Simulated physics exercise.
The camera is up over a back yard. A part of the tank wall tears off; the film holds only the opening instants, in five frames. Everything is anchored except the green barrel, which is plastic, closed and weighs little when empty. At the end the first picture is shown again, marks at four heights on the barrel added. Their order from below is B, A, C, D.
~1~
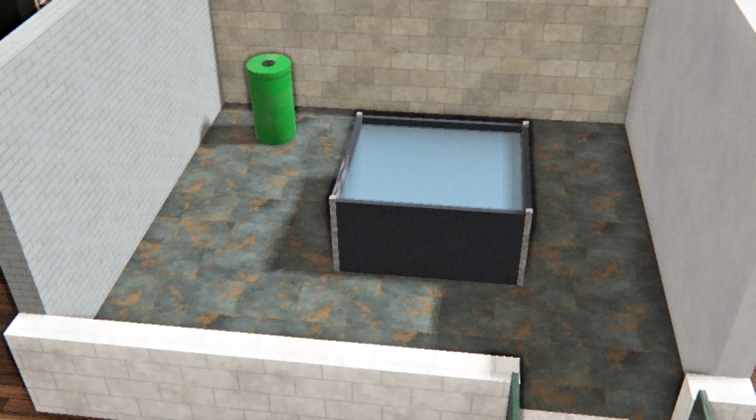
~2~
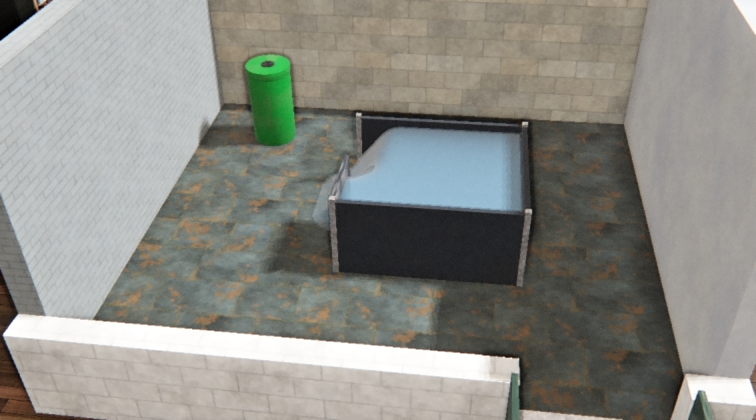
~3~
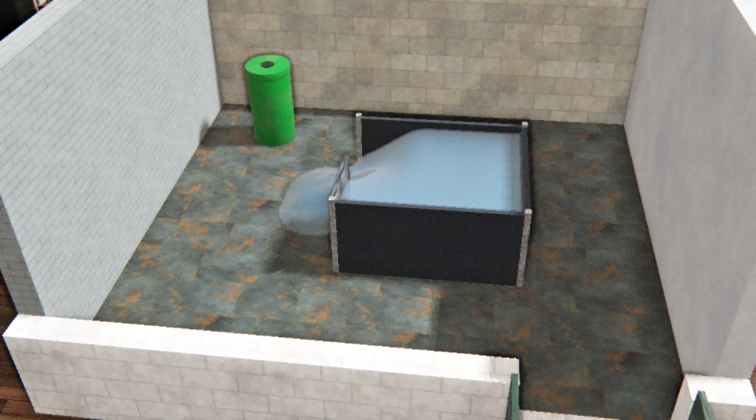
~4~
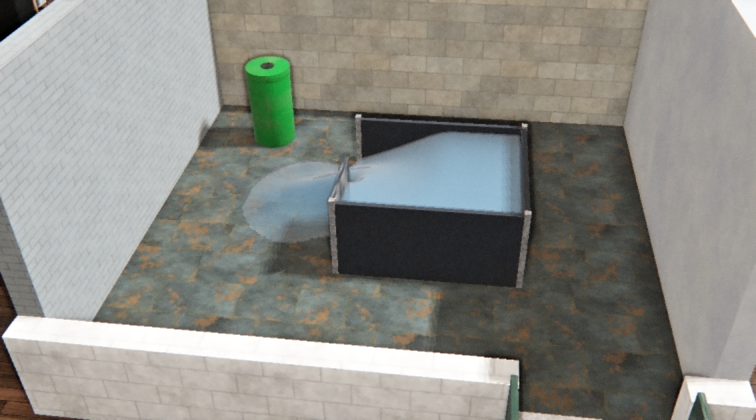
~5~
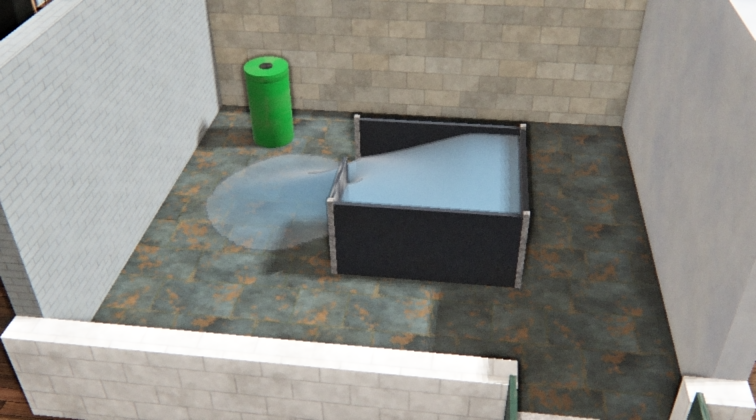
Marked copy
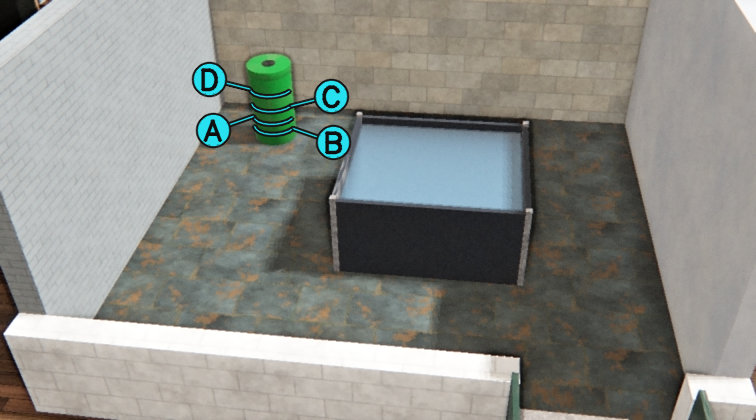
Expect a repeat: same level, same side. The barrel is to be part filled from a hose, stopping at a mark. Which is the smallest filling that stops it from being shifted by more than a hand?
Use mark A.
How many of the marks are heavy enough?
Three.
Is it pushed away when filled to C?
No.
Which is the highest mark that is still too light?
Mark B.
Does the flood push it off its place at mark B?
Yes.
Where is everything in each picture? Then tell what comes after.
In the first picture, lid of the green barrel at (269, 63); tank full, its middle at (436, 167); open gate at (601, 370).
In the second picture, 2 % of the ground wet, in view closest to the barrel at (330, 183).
In the third picture, 4 % of the ground wet, in view closest to the barrel at (309, 174).
In the fourth picture, 6 % of the ground wet, in view closest to the barrel at (289, 168).
In the fifth picture, lid of the green barrel at (266, 66); 10 % of the ground wet, in view closest to the barrel at (281, 159).
On the marked copy, A at (269, 124); B at (270, 134); C at (267, 111); D at (266, 96); from the bottom up B, A, C, D.
If A is chosen, it does not move.
If B is chosen, it is pushed about 3 times its own width away.
If C is chosen, it does not move.
If D is chosen, it does not move.
